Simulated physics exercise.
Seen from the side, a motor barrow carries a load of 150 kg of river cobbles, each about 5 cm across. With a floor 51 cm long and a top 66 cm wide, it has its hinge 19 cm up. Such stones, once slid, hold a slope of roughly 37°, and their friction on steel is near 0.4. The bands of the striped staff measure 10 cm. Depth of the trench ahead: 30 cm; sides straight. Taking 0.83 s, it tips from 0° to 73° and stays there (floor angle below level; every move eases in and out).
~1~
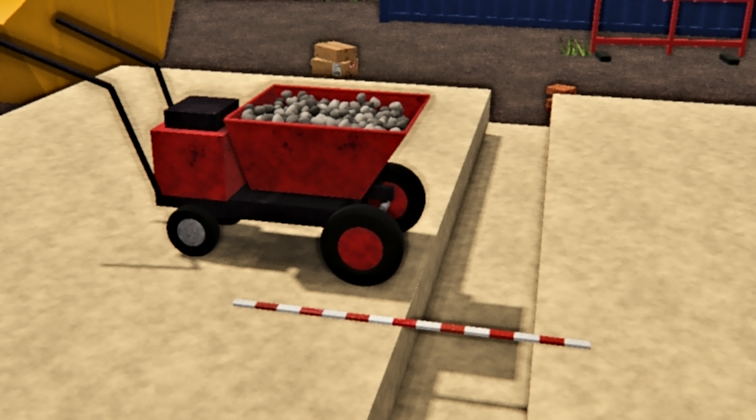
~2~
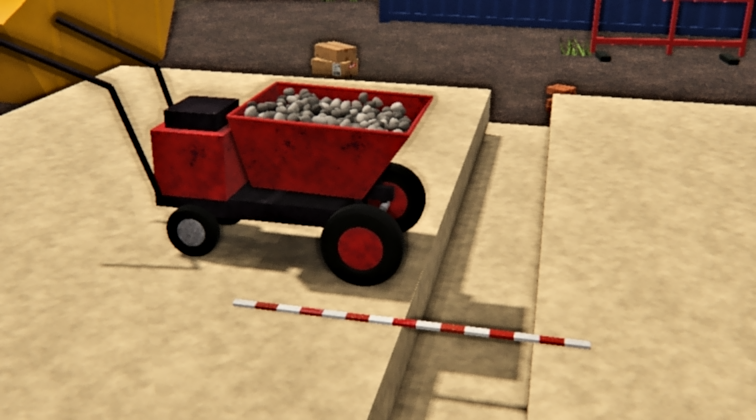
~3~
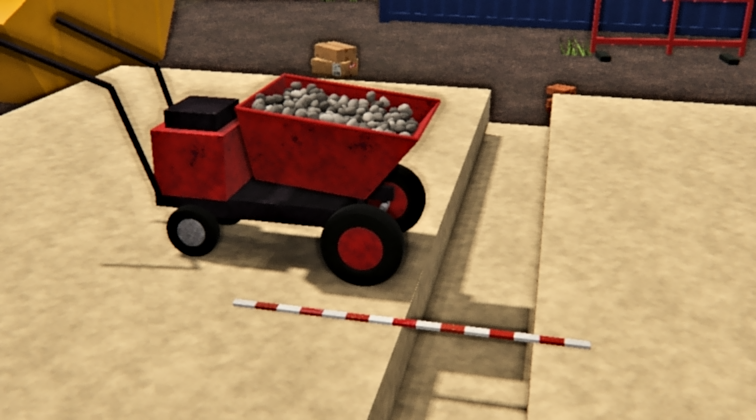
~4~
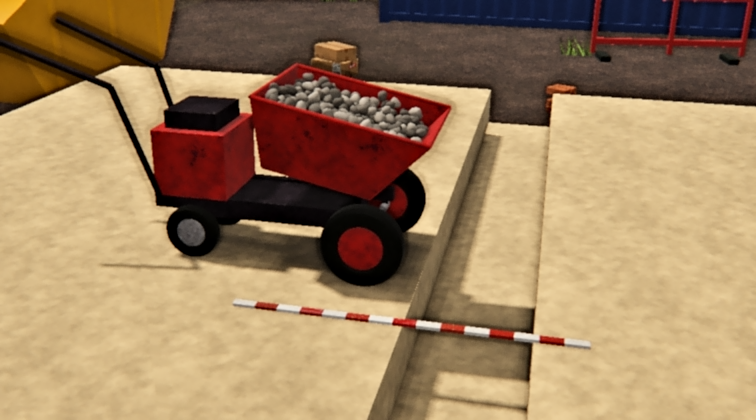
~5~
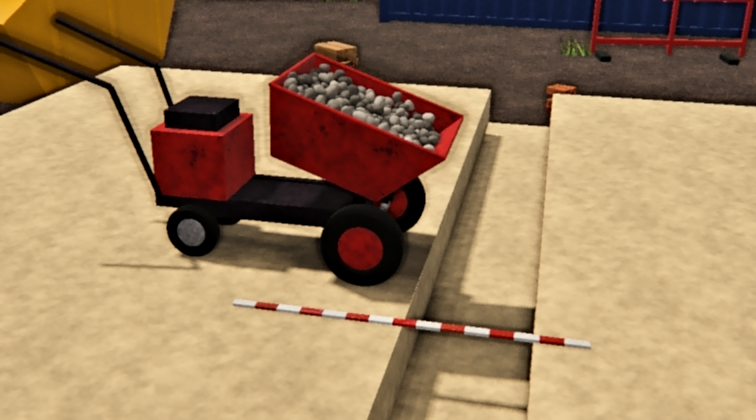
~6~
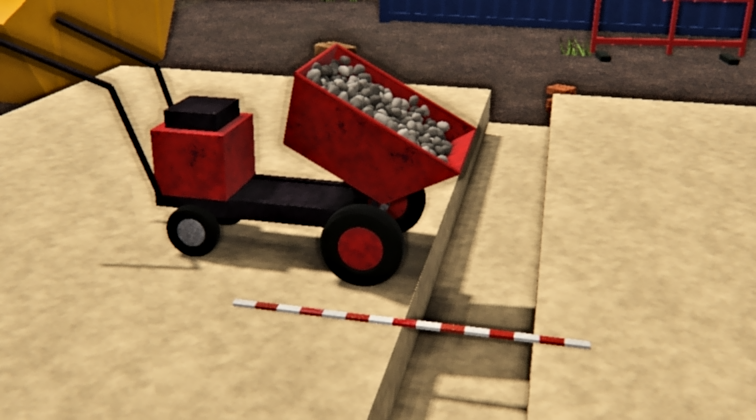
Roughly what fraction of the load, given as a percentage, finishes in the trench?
Some 64 per cent of the stones.
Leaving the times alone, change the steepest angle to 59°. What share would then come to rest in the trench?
Roughly 30% would end there.
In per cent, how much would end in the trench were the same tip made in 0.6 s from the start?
Then some 50 per cent would.
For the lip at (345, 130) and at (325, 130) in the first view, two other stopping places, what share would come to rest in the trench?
The first start gives about 100 per cent, the second about 100.
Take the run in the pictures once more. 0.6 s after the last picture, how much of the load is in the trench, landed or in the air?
At that moment: Approx. 15 %.
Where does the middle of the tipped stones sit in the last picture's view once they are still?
Somewhere around (522, 306) in the last picture.
Then, 0.3 s after the last picture the floor is at 61°, 100 % in the skip; the foremost stones are at (490, 215).
Then, 0.6 s after the last picture the floor is at 73°, 68 % in the skip, 17 % in the trench, 15 % past the trench; the foremost stones are at (585, 286).
Then, 0.9 s after the last picture the floor is at 73°, 33 % in the skip, 32 % in the trench, 36 % past the trench; the foremost stones are at (733, 280).
Then, 2.9 s after the last picture the floor is at 73°, 0 % in the skip, 64 % in the trench, 36 % past the trench; the foremost stones are past the picture's edge.
